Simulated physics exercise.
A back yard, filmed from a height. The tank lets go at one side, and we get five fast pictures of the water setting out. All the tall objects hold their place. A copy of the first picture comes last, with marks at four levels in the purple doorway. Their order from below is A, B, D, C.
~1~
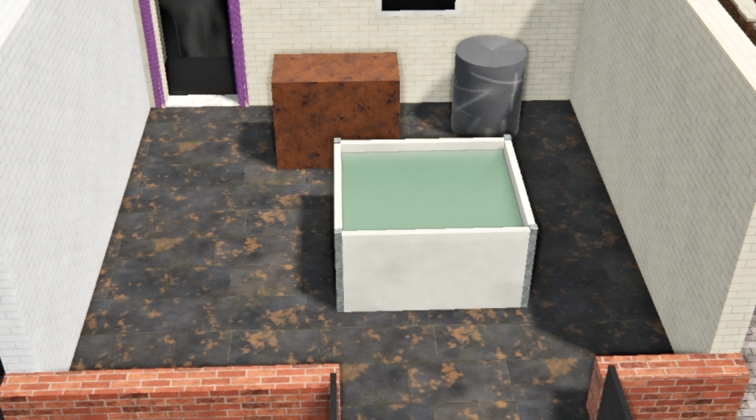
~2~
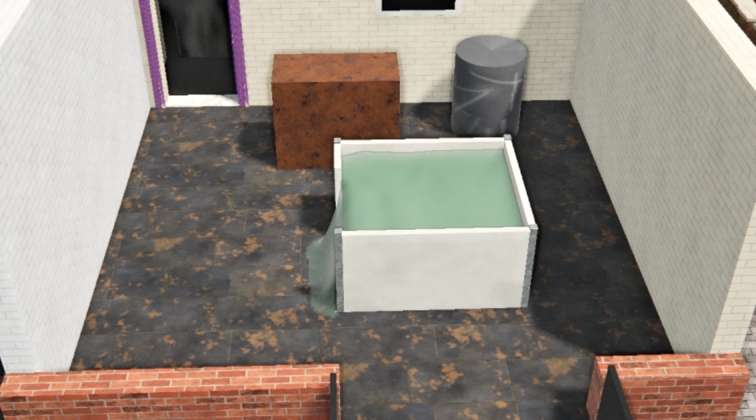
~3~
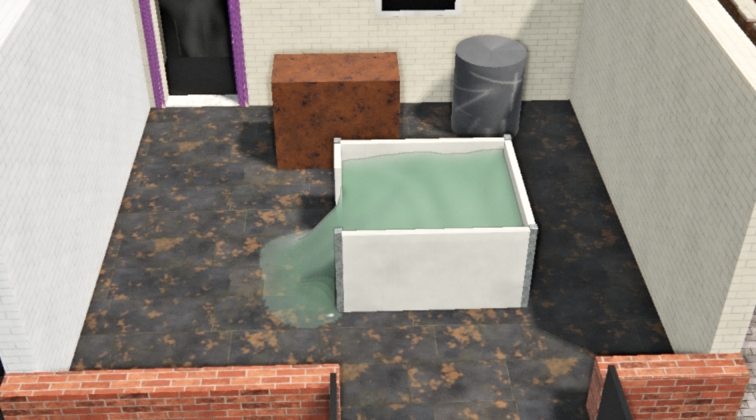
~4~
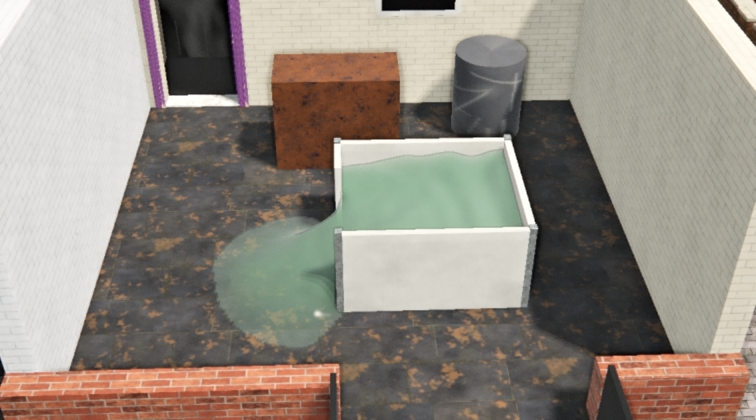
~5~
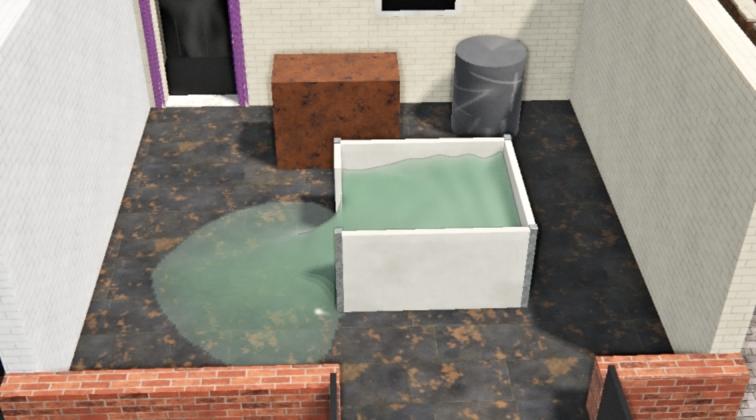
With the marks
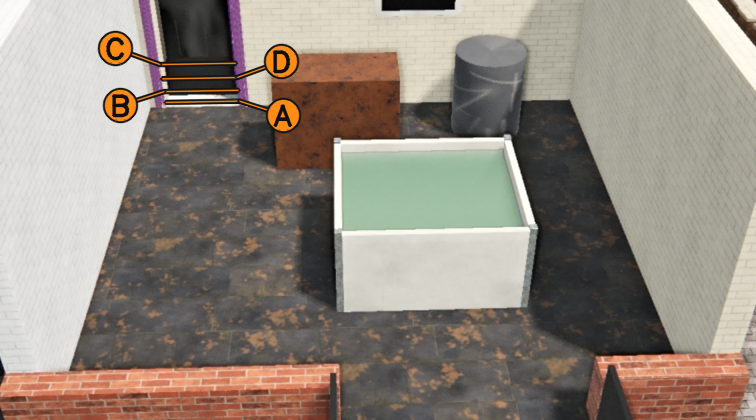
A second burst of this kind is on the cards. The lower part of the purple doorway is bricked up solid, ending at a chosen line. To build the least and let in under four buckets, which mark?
The limit is B.
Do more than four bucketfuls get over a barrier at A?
Yes, it does.
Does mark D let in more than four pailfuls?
No.
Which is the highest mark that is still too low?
A it is.
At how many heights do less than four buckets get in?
Three of the four.
On the marked copy, A at (202, 101); B at (201, 90); C at (197, 63); D at (199, 78); from the bottom up A, B, D, C.
With A, some 20 bucketfuls get in.
With B, a splash gets over, under a bucket.
With C, nothing gets over.
With D, nothing gets over.
